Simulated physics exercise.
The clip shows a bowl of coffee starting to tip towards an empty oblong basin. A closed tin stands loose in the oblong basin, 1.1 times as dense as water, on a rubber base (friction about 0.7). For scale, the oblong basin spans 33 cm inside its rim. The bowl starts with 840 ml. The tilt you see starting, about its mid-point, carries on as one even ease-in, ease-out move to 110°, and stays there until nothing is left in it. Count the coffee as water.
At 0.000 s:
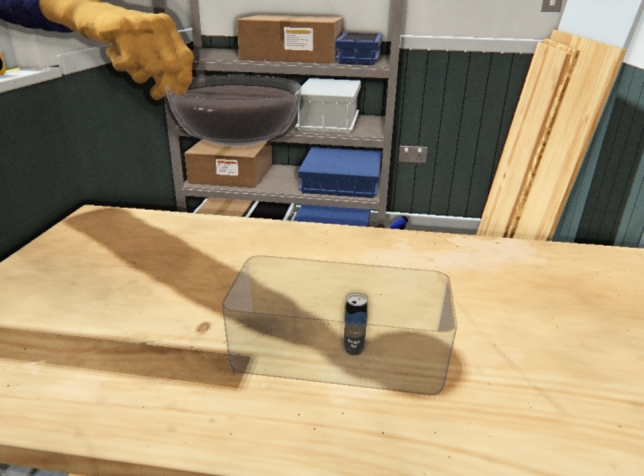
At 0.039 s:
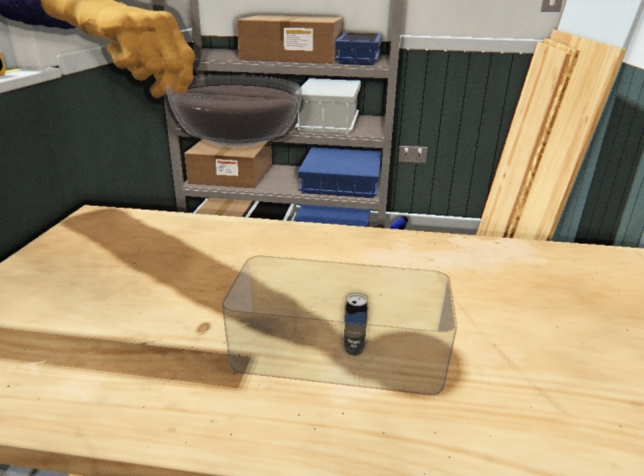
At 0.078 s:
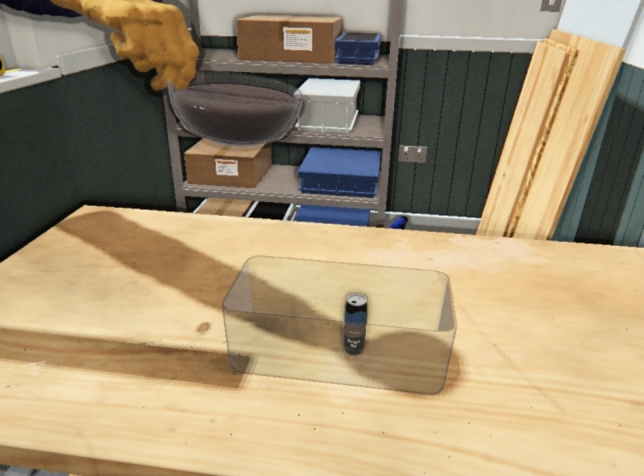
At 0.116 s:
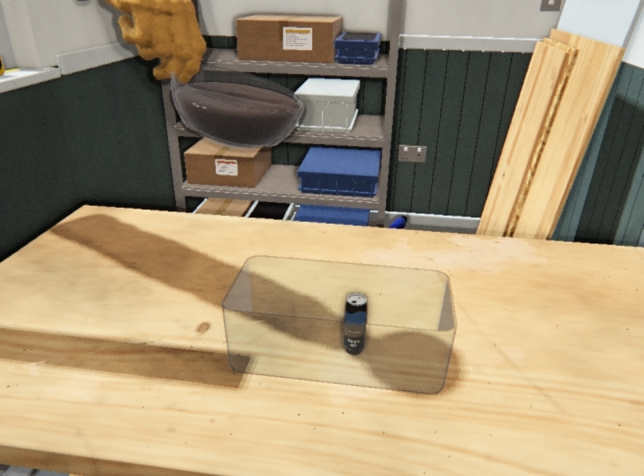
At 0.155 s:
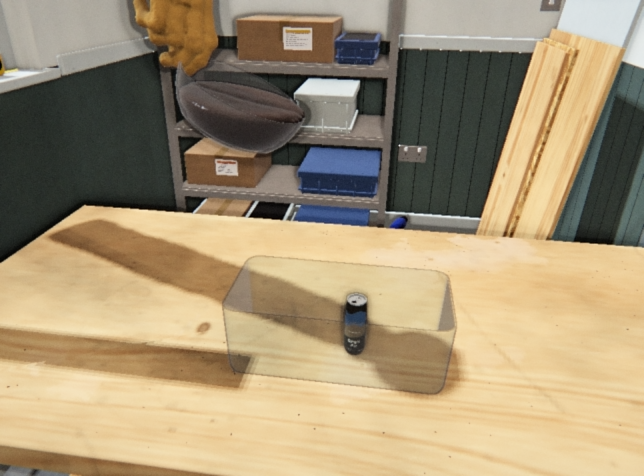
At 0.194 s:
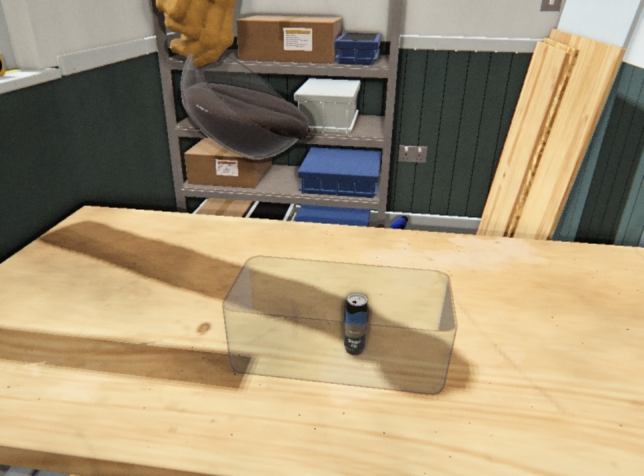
At the start, a yellow-gloved hand is beside a see-through bowl of dark coffee, held level above a wooden table where a closed tin stands inside a clear oblong basin. The bowl then tilts down to the right, slowly at first and then more steeply, while the tin stays still.
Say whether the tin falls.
The tin goes over.
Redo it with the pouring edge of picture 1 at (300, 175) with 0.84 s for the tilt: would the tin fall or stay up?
Then it keeps standing.
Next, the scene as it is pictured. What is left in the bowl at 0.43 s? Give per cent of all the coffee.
Near 3 in a hundred.
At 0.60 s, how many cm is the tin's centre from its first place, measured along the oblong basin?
Some 3 cm.
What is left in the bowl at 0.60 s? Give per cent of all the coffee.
Near 0 in a hundred.
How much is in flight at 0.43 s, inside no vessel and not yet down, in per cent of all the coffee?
Some 82 per cent.
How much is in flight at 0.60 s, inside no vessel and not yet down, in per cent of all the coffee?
About 4 per cent.
Then, 0.43 s in, the tilt is 107° and 3 per cent is still to pour; the tin stands where it began.
Then, 0.60 s in, the tilt is 110° and 0 per cent is still to pour; the tin stands 3 cm from where it began.
Then, 0.78 s in, the tilt is 110° and 0 per cent is still to pour; the tin leans 22°.
Then, 0.98 s in, the tilt is 110° and 0 per cent is still to pour; the tin leans 49°.
Finally, the tin lies on its side.
